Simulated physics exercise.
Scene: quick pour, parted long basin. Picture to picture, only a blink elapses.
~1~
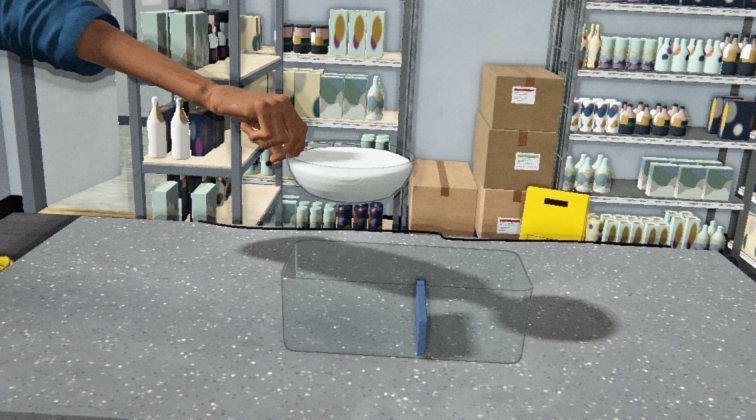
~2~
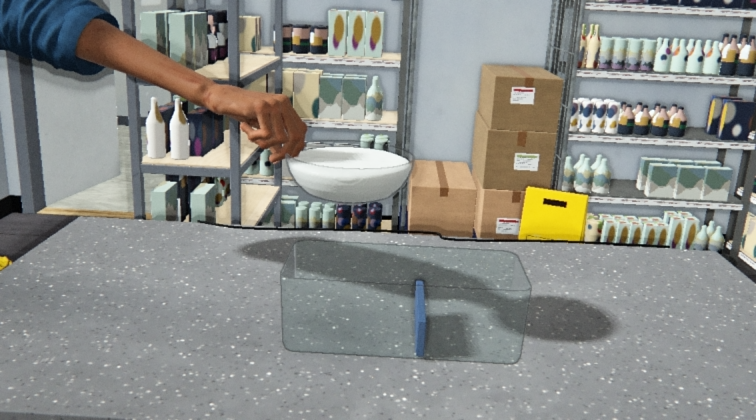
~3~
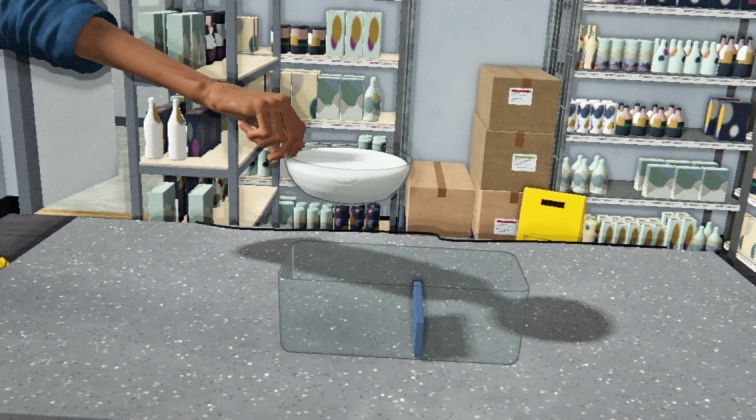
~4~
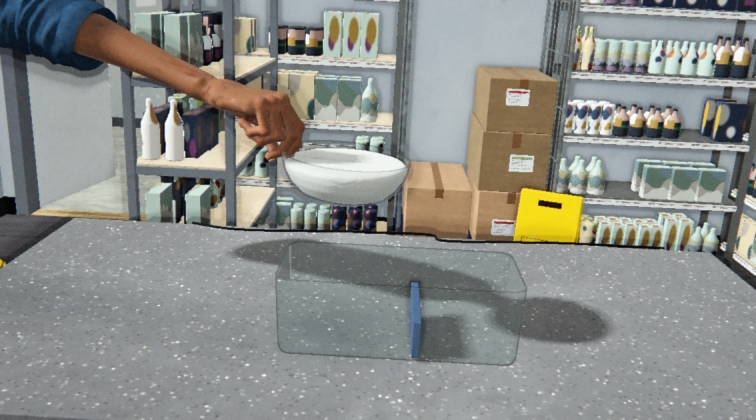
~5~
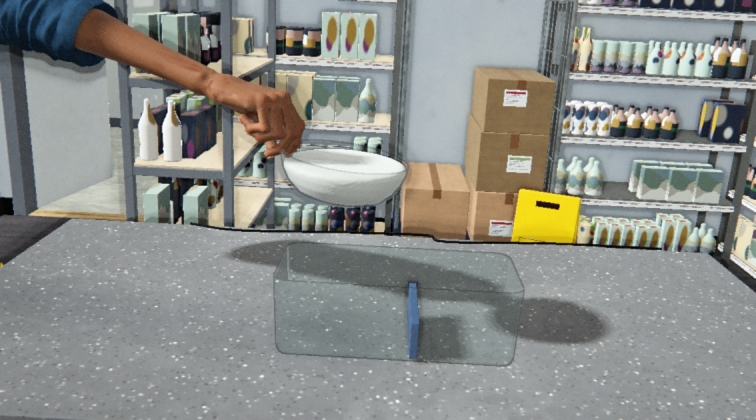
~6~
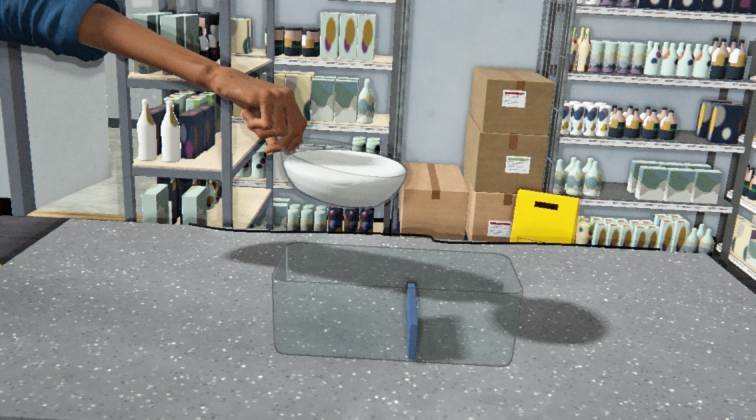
A hand tilts a white bowl slightly to the right above a clear divided basin.
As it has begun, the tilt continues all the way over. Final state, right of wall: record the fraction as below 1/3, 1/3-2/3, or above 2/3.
My call is that the right side exceeds two thirds.
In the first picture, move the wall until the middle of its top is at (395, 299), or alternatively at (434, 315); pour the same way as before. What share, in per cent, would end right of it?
Try 1: Some 95 %; try 2: 55 %.
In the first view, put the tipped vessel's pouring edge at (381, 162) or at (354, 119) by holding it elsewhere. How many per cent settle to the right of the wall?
In order, roughly 40 percent and 5 percent.
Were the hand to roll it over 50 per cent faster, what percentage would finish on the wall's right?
Close to 70 out of every hundred.
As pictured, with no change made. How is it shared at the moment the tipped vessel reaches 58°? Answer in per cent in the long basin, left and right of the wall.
About 0 per cent on the left and 30 on the right.
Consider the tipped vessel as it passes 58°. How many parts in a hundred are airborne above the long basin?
Around 35 %.
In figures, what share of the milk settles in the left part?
Some 20 per cent.
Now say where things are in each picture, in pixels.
The first picture shows tilt 0°; pouring edge (415, 158); surface from (291, 156) to (412, 163); the long basin's rim runs from (289, 258) to (525, 271); the wall's top is at (422, 300).
The second picture shows tilt 0°; pouring edge (414, 159); surface from (289, 157) to (411, 164).
The third picture shows tilt 2°; pouring edge (412, 161); surface from (288, 157) to (409, 165).
The fourth picture shows tilt 4°; pouring edge (410, 164); surface from (286, 157) to (408, 167).
The fifth picture shows tilt 6°; pouring edge (408, 167); surface from (285, 157) to (406, 168).
The sixth picture shows tilt 10°; pouring edge (407, 172); surface from (285, 158) to (406, 168).
A moment on, the tilt is 58° and 35 per cent is still to pour, 2 is left of the wall and 29 right of it.
Next, the tilt is 91° and 2 per cent is still to pour, 14 is left of the wall and 81 right of it.
Then the tilt is 101° and 0 per cent is still to pour, 18 is left of the wall and 81 right of it.
Later the tilt is 101° and 0 per cent is still to pour, 18 is left of the wall and 81 right of it.
In the end 18 per cent lies left of the wall, 81 right of it and 1 outside.
